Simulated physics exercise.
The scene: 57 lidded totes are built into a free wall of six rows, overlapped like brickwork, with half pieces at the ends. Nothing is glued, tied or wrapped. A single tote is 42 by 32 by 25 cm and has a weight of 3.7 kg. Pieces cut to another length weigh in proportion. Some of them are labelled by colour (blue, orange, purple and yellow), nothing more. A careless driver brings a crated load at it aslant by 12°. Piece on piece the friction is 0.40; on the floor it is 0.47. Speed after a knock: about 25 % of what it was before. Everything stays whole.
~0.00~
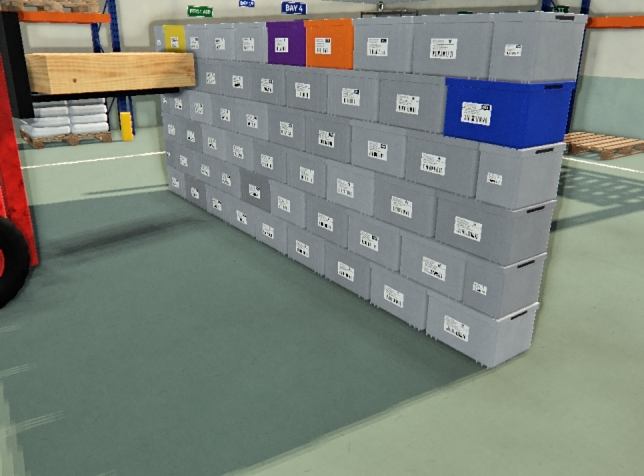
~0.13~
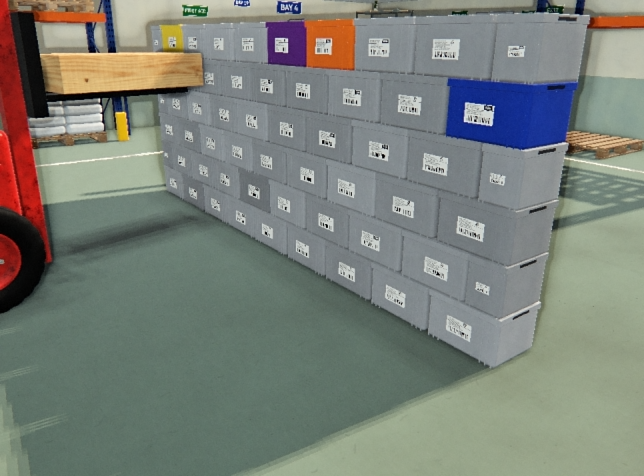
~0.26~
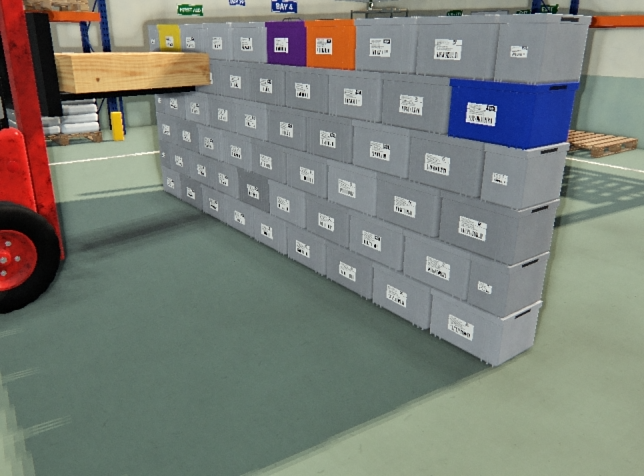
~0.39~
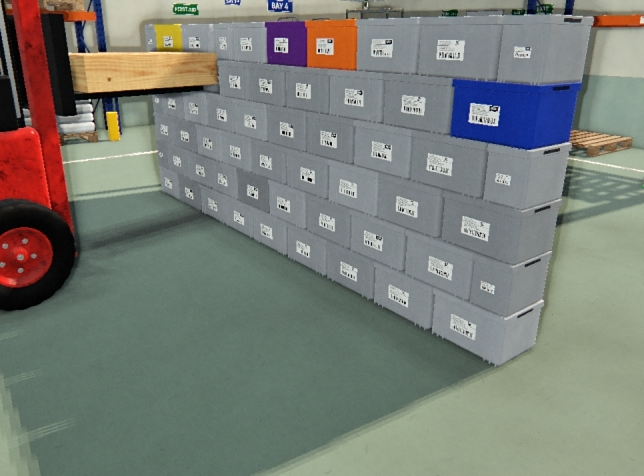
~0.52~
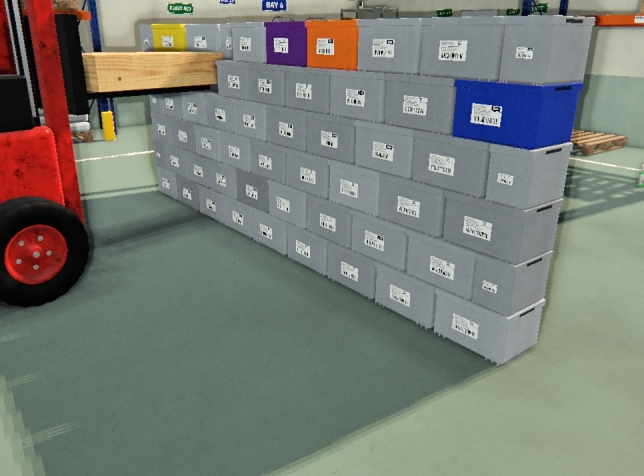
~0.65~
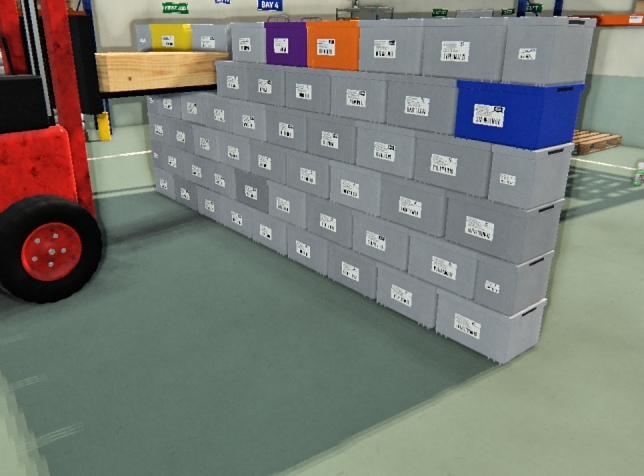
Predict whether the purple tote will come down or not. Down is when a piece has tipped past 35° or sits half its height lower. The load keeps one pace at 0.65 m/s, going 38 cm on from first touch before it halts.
The purple tote will not come down.
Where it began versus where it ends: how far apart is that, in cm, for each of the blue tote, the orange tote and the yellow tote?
The blue one ends around 0 cm from its start, the orange one around 0 cm and the yellow one around 210 cm.
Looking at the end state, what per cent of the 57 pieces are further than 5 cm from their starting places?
The share is 10 %.
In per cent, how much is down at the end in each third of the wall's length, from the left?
30, 0 and 0 per cent, from left to right.
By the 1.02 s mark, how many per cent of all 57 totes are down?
5 %.
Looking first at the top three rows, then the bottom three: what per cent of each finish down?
Top 20 per cent versus bottom 0 per cent.
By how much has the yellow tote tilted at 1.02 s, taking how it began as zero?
About 25 degrees.
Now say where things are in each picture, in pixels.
In the first frame (places mark the middle of the side facing us; the camera moves round a little), load (183, 67) 16 cm short of touching; purple tote (284, 44); orange tote (326, 45); yellow tote (174, 41); nothing disturbed.
In the second frame, load (191, 67) 8 cm short of touching; purple tote (283, 44).
In the third frame, load (199, 66) 6 mm in; purple tote (283, 44).
In the fourth frame, load (207, 66) 9 cm in; purple tote (283, 44); 3 disturbed, none down.
In the fifth frame, load (214, 66) 18 cm in; purple tote (283, 44); yellow tote (166, 40) shifted 32 mm; 6 disturbed, none down.
In the sixth frame, load 26 cm in; purple tote (283, 44); yellow tote (167, 40) shifted 52 mm; orange tote (329, 46); 8 disturbed, none down.
After 1.02 s, 3 of the 57 totes down; purple tote unmoved; yellow tote leaning 27°.
After 1.52 s, 5 of the 57 totes down; purple tote unmoved; yellow tote leaning 72°, 1.11 m lower.
At rest (3.2 s), 5 of the 57 totes down; purple tote unmoved; yellow tote on its side; orange tote unmoved. As the last picture would show them, middles, purple tote near (304, 44), yellow tote near (279, 146).
